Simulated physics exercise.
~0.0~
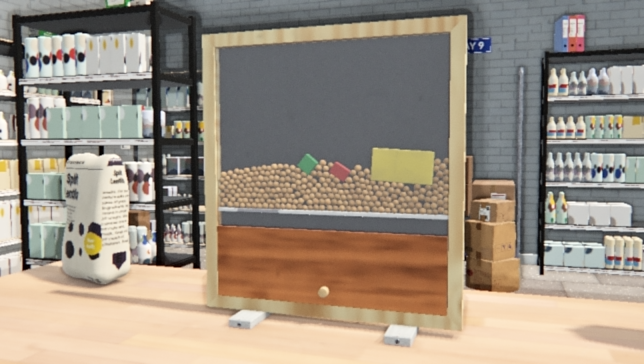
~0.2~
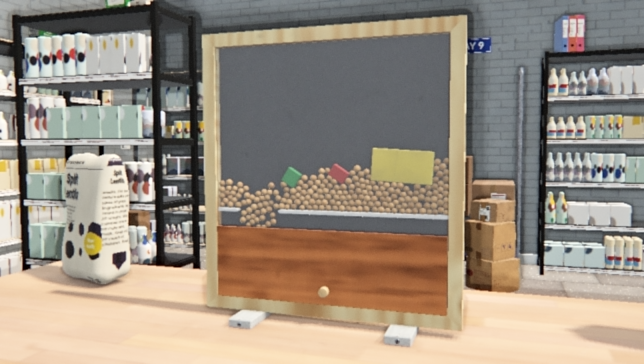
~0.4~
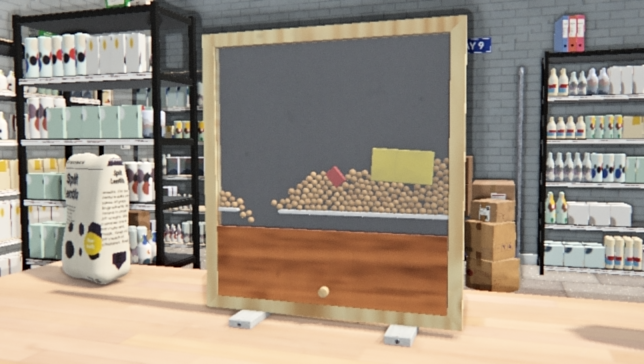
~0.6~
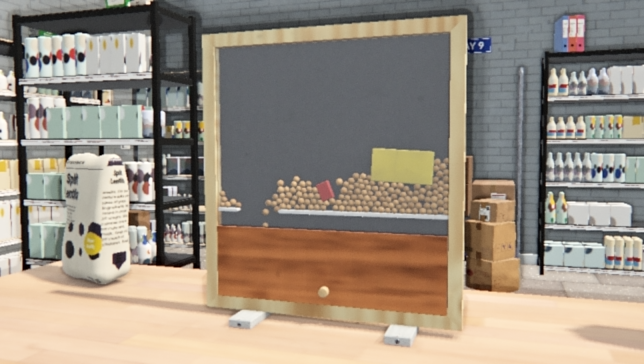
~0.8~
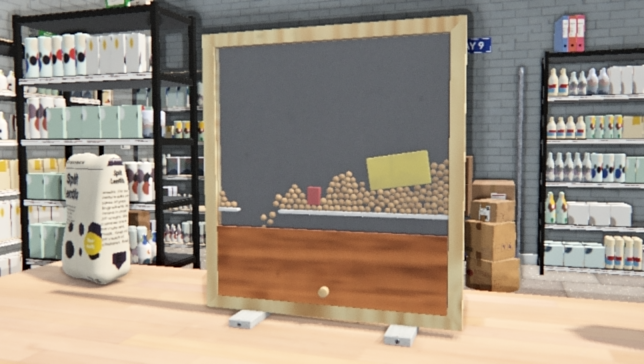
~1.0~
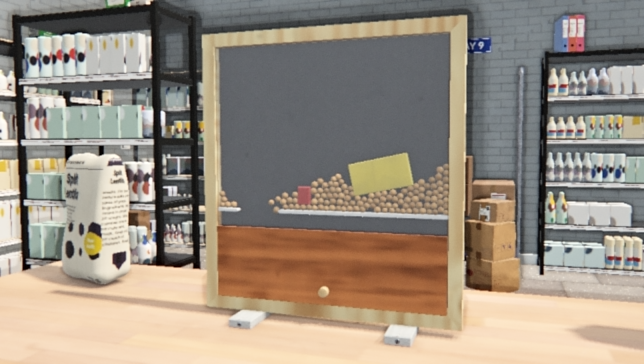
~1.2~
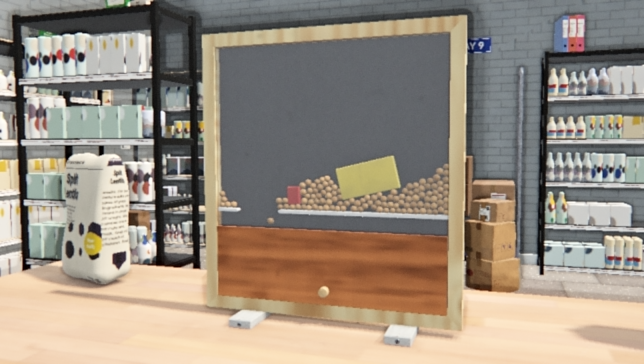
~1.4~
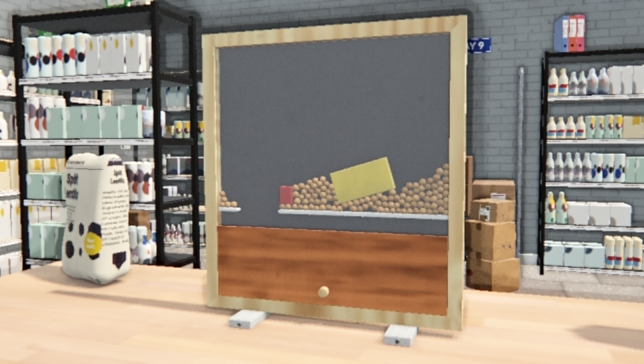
In the video, wooden beads behind a framed window pour down through an opening at the left, and a green block drops out of sight with them. The red block slides left to the opening's edge and stays, while the yellow block shifts left, tilted on the remaining beads.
